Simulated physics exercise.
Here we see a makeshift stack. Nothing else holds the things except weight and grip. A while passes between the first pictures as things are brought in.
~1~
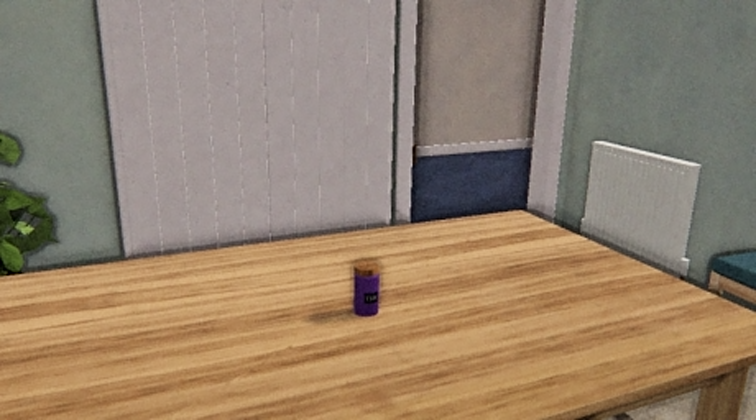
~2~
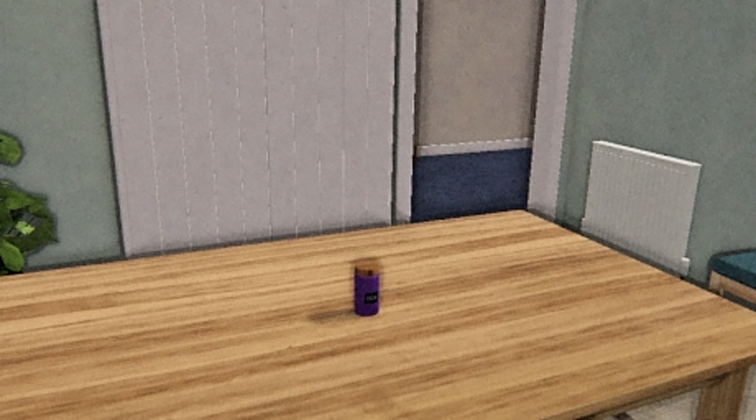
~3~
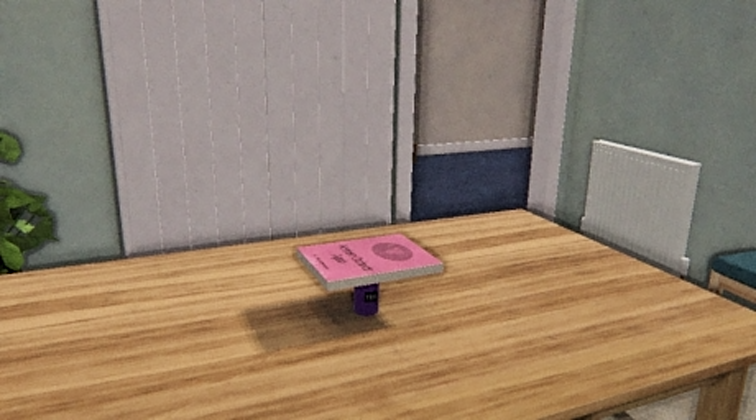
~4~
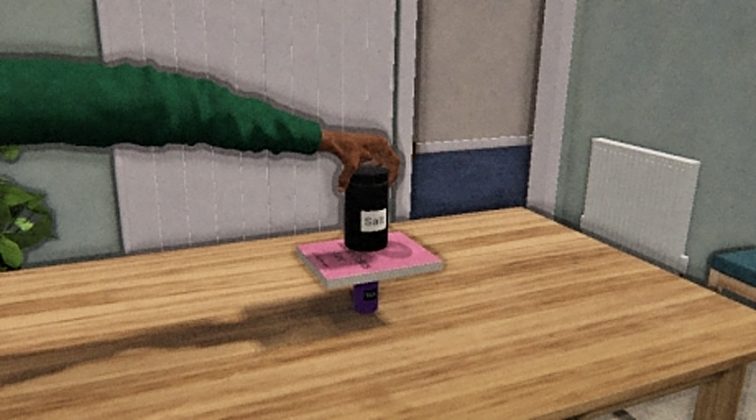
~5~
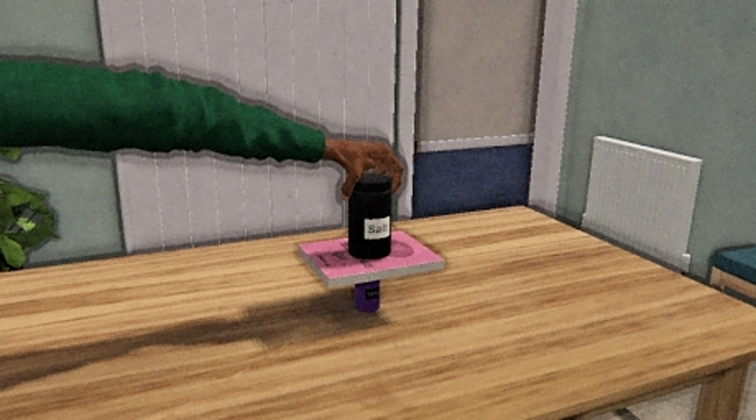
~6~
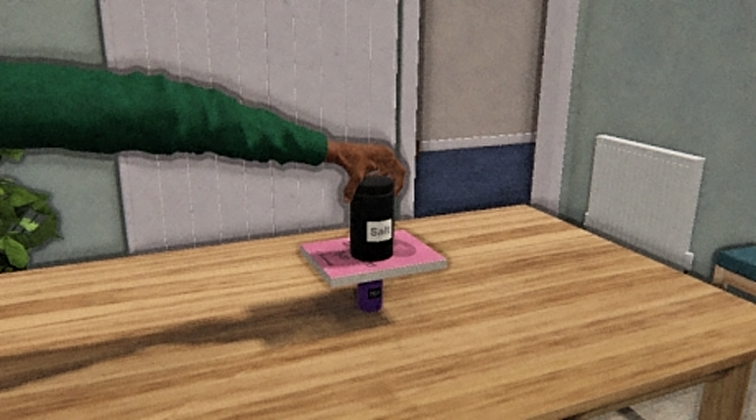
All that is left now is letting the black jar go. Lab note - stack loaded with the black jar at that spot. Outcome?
Outcome: Stable.
Then, 0.30 s past the last view, nothing moves.
Then, 0.70 s past the last view, black jar resting near (372, 218).
Finally, all 3 still in place. Final places as the last picture's camera would see them, black jar near (372, 218). The stack keeps its balance.
